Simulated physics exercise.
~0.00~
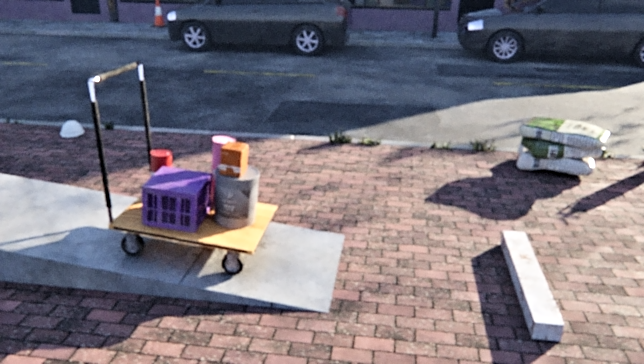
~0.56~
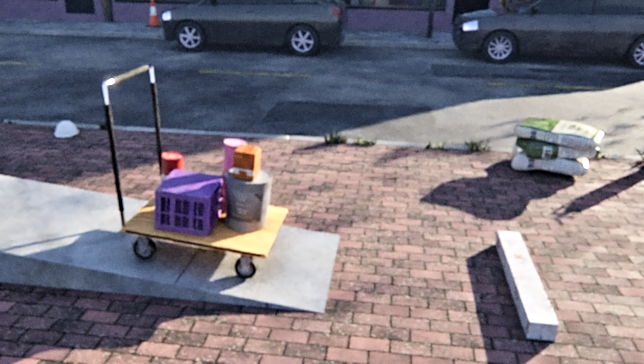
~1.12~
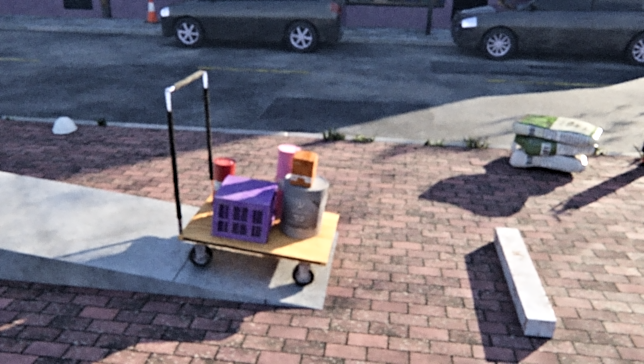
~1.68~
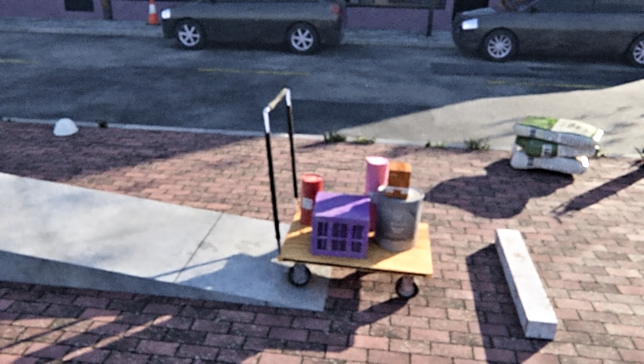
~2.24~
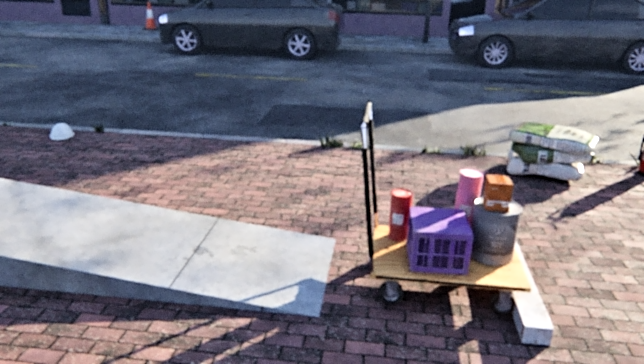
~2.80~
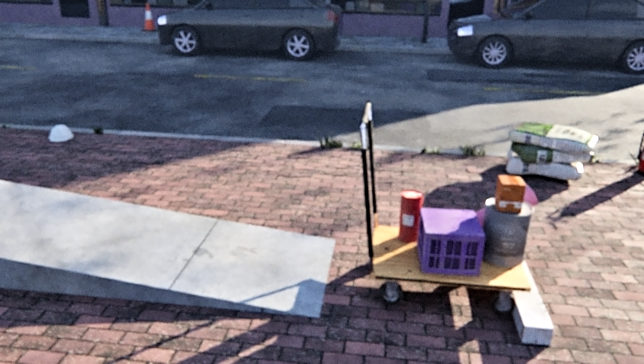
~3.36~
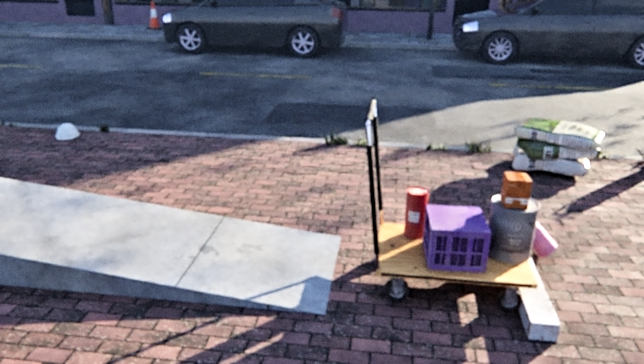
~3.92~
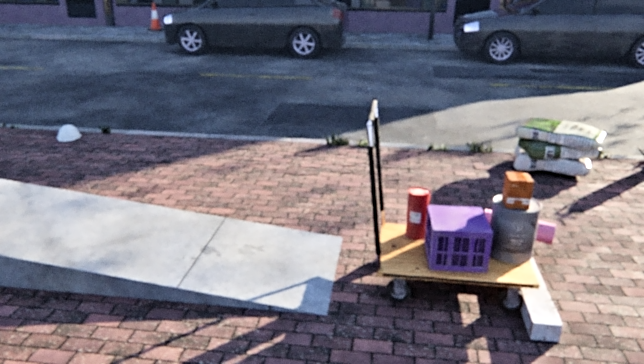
Loaded trolley rolling right down a ramp and stopping at a kerb, the pink canister toppling off while everything else stays upright.
